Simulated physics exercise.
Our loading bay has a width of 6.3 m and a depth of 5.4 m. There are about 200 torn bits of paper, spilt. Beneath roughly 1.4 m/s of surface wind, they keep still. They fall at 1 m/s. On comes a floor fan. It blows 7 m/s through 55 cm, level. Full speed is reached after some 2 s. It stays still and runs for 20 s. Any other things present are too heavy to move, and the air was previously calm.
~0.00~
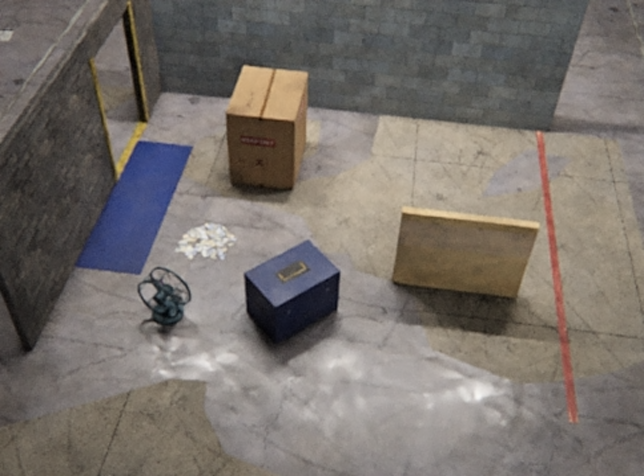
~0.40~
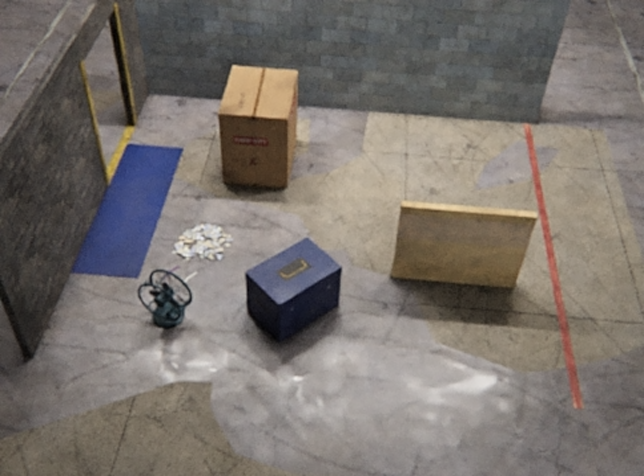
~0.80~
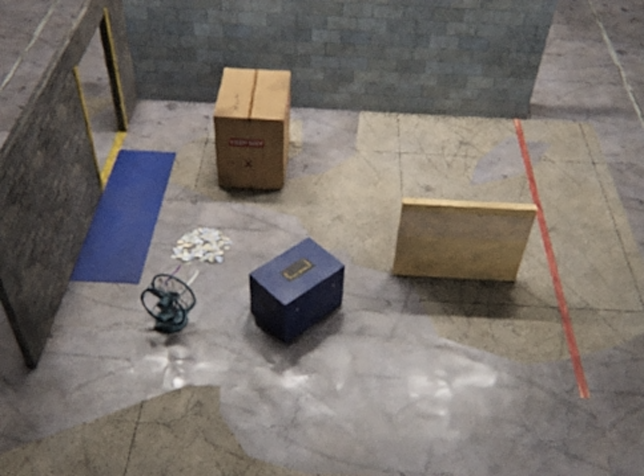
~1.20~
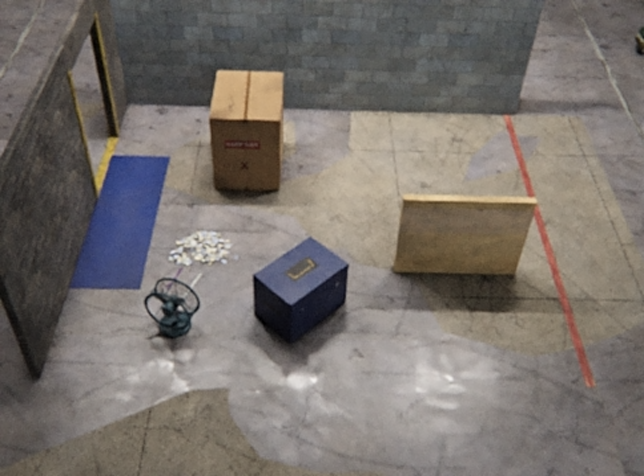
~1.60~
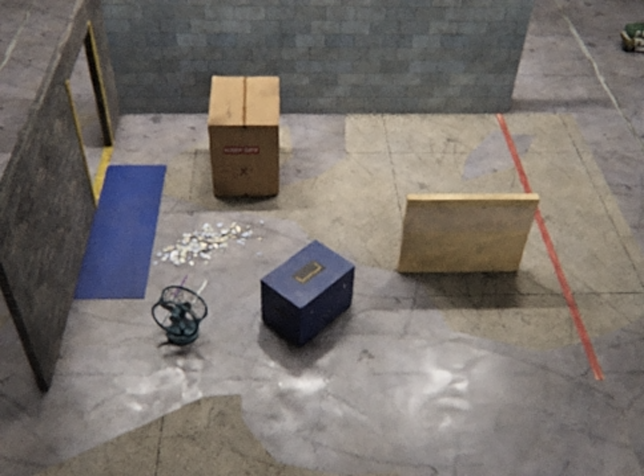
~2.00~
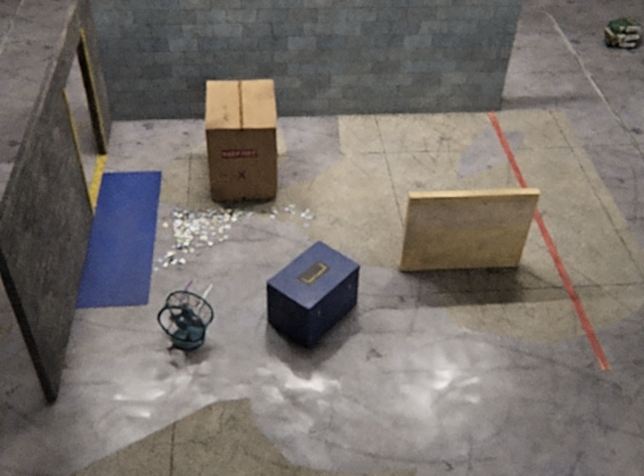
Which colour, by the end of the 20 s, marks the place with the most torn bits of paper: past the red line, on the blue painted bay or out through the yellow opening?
Yellow is the colour.
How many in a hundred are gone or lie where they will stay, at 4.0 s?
Estimated share: Close to 30 per cent.
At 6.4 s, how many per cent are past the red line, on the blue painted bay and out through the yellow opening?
I'd put it at roughly 10 percent on red, 5 percent on blue and 60 percent on yellow.
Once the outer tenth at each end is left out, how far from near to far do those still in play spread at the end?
About 0.8 m from near to far.
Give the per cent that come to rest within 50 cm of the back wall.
0 %.
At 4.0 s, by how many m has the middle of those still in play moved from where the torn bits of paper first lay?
Roughly 1.2 m.
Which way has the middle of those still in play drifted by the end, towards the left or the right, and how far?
Direction to the left-hand side, distance about 0.8 m.
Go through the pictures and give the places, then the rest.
The middle of the torn bits of paper is near (206, 240), none has stirred yet and the mouth of the floor fan is at (164, 293), in the first frame.
The middle of the torn bits of paper is near (202, 241), none has stirred yet, the red line is centred on (552, 240), the yellow opening is centred on (122, 154) and the blue painted bay is centred on (132, 205), in the second frame.
The middle of the torn bits of paper is near (201, 244), none has stirred yet, the top of a packing case is at (298, 269) and the top of a large carton is at (253, 93), in the third frame.
The middle of the torn bits of paper is near (201, 245), the farthest in sight from the floor fan is at (202, 232) and about 10 % have left their places, in the fourth frame.
The middle of the torn bits of paper is near (202, 245), the farthest in sight from the floor fan is at (262, 222) and about 80 % have left their places, in the fifth frame.
The middle of the torn bits of paper is near (197, 222), the farthest in sight from the floor fan is at (308, 210) and all have left their places, in the sixth frame.
After 4.0 s, 2 % are past the red line, 52 % out through the yellow opening and 10 % on the blue painted bay; the middle of those still in play is near (157, 218); 28 % have settled or left.
After 6.4 s, 8 % are past the red line, 62 % out through the yellow opening and 7 % on the blue painted bay; the middle of those still in play is near (164, 219); 58 % have settled or left.
After 11.0 s, 9 % are past the red line, 64 % out through the yellow opening and 8 % on the blue painted bay; the middle of those still in play is near (159, 222); 70 % have settled or left.
After 20.0 s, at the end, 10 % are past the red line, 68 % out through the yellow opening and 9 % on the blue painted bay; the middle of those still in play is near (152, 223).
